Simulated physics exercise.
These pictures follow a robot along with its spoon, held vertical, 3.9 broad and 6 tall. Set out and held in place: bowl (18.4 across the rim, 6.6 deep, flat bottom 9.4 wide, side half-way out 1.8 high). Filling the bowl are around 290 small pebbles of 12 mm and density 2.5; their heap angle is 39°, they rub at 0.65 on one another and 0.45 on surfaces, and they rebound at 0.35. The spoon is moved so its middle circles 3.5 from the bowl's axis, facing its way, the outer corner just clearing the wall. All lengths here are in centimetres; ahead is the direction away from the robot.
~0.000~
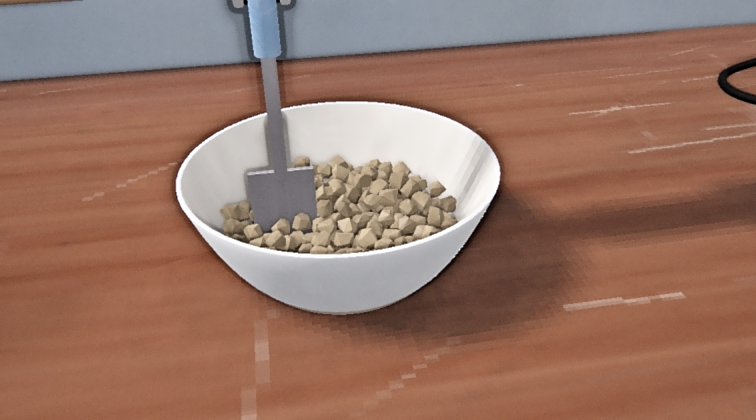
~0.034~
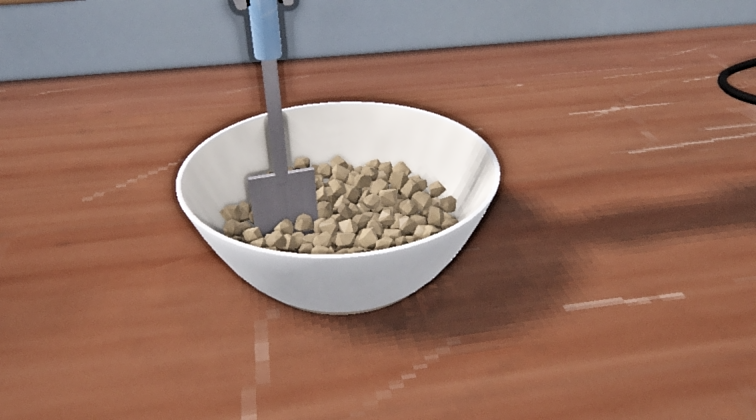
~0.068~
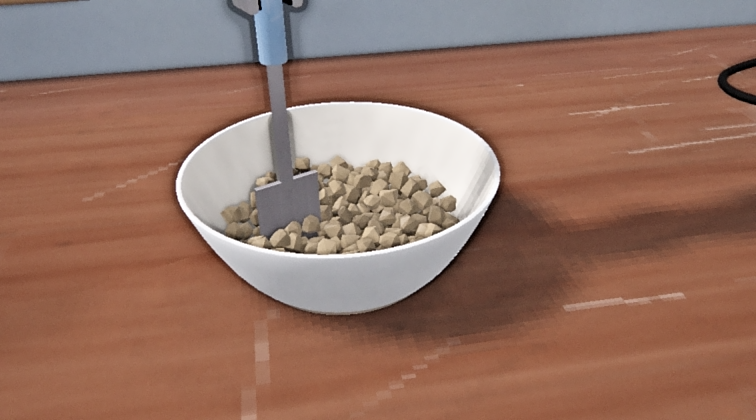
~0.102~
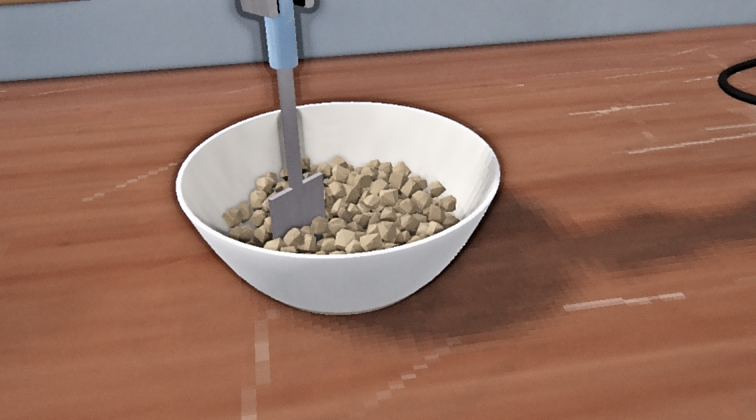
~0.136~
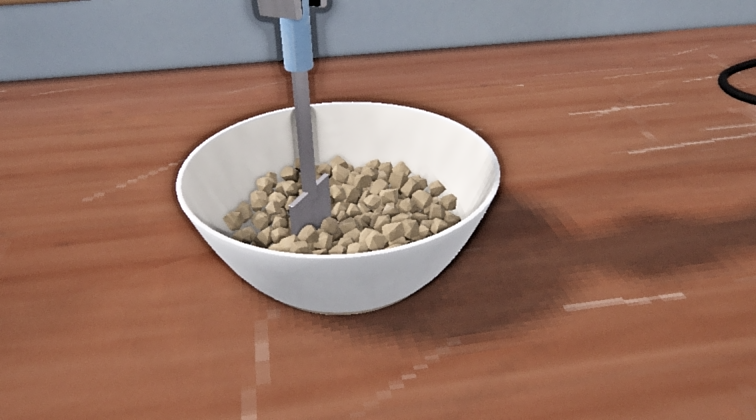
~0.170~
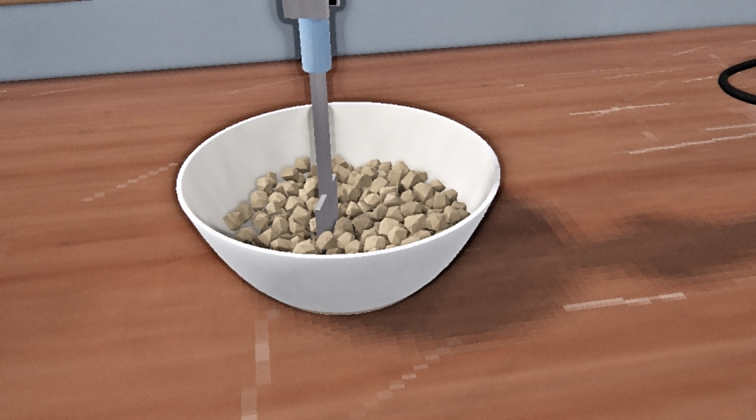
On a wooden tabletop, a robot-held upright metal spatula turning edge-on while sweeping rightward through tan chunks in a white bowl.
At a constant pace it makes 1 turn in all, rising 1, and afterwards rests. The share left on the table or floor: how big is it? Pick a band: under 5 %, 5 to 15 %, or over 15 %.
Under 5 %.
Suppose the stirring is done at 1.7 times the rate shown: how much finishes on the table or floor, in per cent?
That gives some 10 percent.
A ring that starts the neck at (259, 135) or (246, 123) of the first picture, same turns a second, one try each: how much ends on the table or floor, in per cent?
Around 5 per cent on the first try, around 10 per cent on the second.
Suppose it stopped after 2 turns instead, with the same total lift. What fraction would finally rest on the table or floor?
Roughly 5 percent would end up there.
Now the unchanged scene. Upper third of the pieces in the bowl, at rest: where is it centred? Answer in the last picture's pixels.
It is centred near (268, 228).
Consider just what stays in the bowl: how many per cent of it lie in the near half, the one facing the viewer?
I'd put it at roughly 55 per cent.
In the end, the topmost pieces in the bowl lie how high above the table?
Around 7.0 cm above the table.
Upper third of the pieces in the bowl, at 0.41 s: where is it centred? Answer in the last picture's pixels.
The upper third is centred close to (406, 150).
After 0.41 s, 182° round, highest piece 8 above the table; 293 in the bowl.
After 0.65 s, 295° round, highest piece 8 above the table; 288 in the bowl, 4 on the table or floor, 1 in flight or on the tool.
After 0.97 s, 0° round, highest piece 6 above the table; 288 in the bowl, 5 on the table or floor.
After 1.67 s, 0° round, highest piece 6 above the table; 288 in the bowl, 5 on the table or floor.
In the end, 288 in the bowl, 5 on the table or floor. That is 2 % on the table or floor.
